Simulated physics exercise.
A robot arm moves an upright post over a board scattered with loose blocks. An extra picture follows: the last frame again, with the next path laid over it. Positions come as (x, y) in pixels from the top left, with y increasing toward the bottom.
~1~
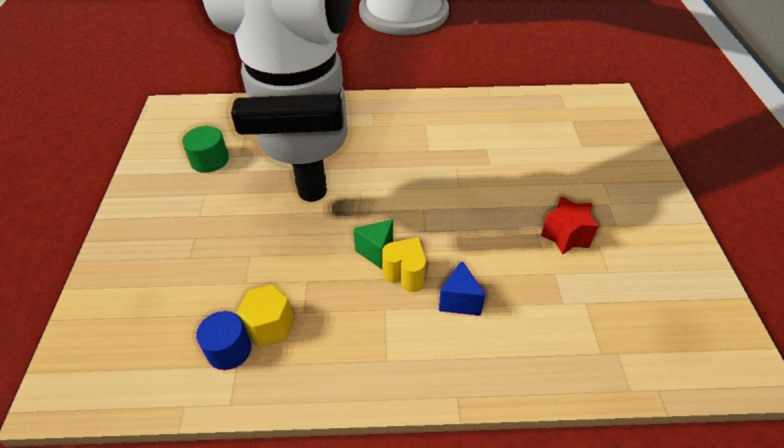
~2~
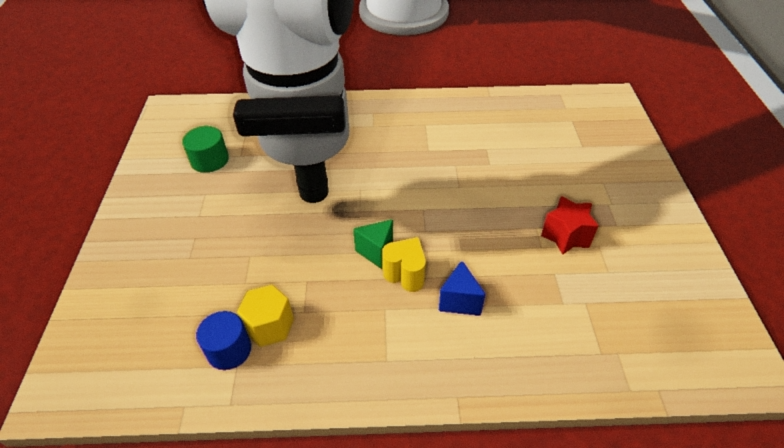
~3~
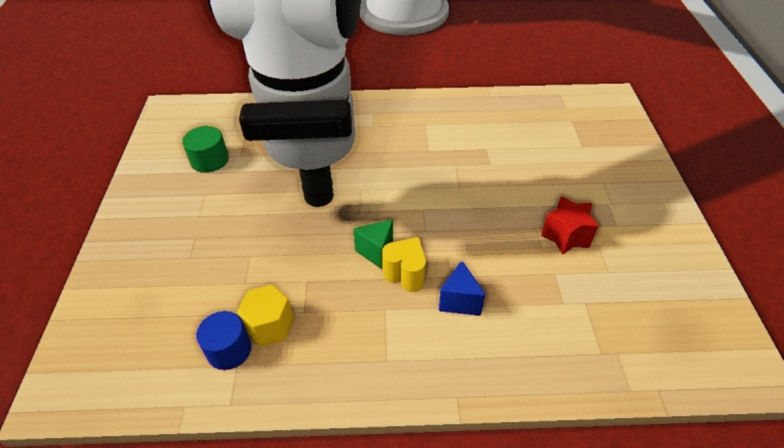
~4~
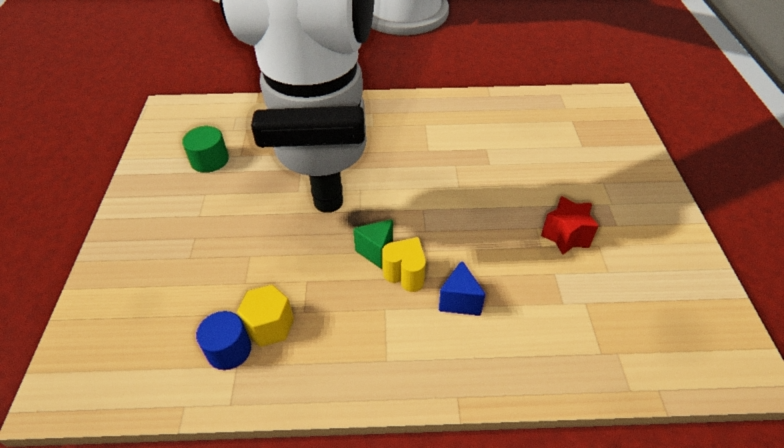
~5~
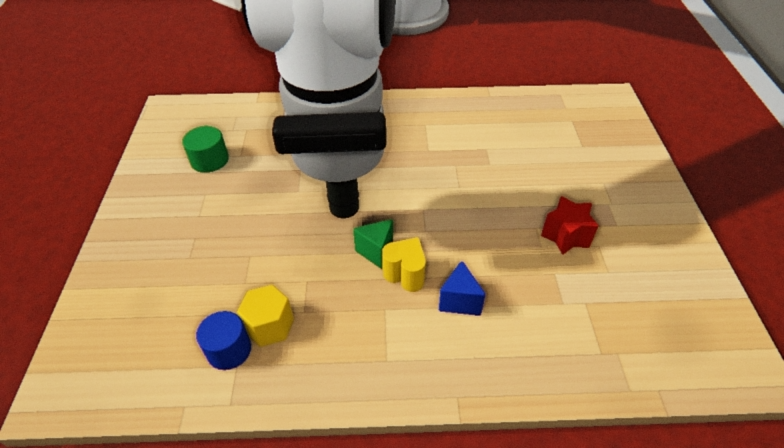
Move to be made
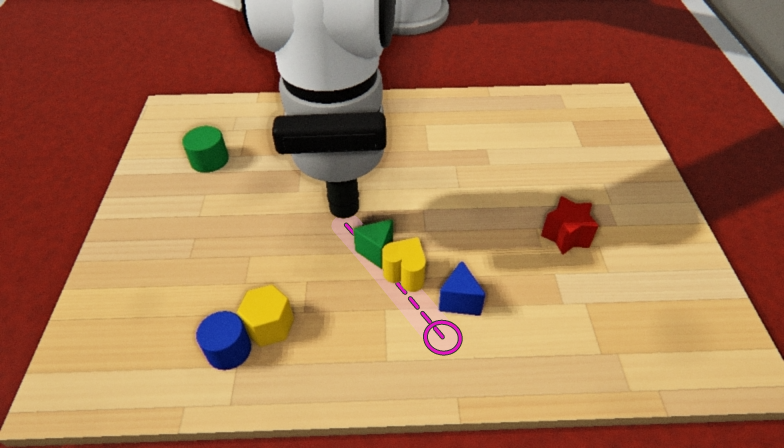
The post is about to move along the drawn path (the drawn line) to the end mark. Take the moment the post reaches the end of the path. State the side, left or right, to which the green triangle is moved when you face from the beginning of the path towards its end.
It shifts rightward.
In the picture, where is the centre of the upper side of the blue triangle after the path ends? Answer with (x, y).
The spot you're after is about (499, 288) in the image.
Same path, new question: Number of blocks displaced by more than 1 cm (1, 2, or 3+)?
The answer will be at least three.
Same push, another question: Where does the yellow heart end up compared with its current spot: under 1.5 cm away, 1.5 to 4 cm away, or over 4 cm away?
The over 4 cm band.
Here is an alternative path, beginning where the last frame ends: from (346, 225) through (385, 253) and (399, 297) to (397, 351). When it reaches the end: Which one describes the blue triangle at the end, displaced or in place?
By the end it has moved.
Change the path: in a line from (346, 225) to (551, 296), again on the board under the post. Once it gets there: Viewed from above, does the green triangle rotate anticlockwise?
I'd say no.
The drawn path runs in a line from (346, 225) to (443, 337).
What follows on the original path. One third of the way, post (375, 242); green triangle (392, 256); yellow heart (421, 265), turned 50° anticlockwise.
Two thirds of the way, post (409, 281); green triangle (422, 302), turned 30° anticlockwise; yellow heart (449, 283), turned 95° anticlockwise; blue triangle (483, 286).
At the end, post (445, 322); green triangle (447, 346), turned 30° clockwise; yellow heart (465, 289), turned 105° anticlockwise; blue triangle (499, 288), turned 15° anticlockwise.
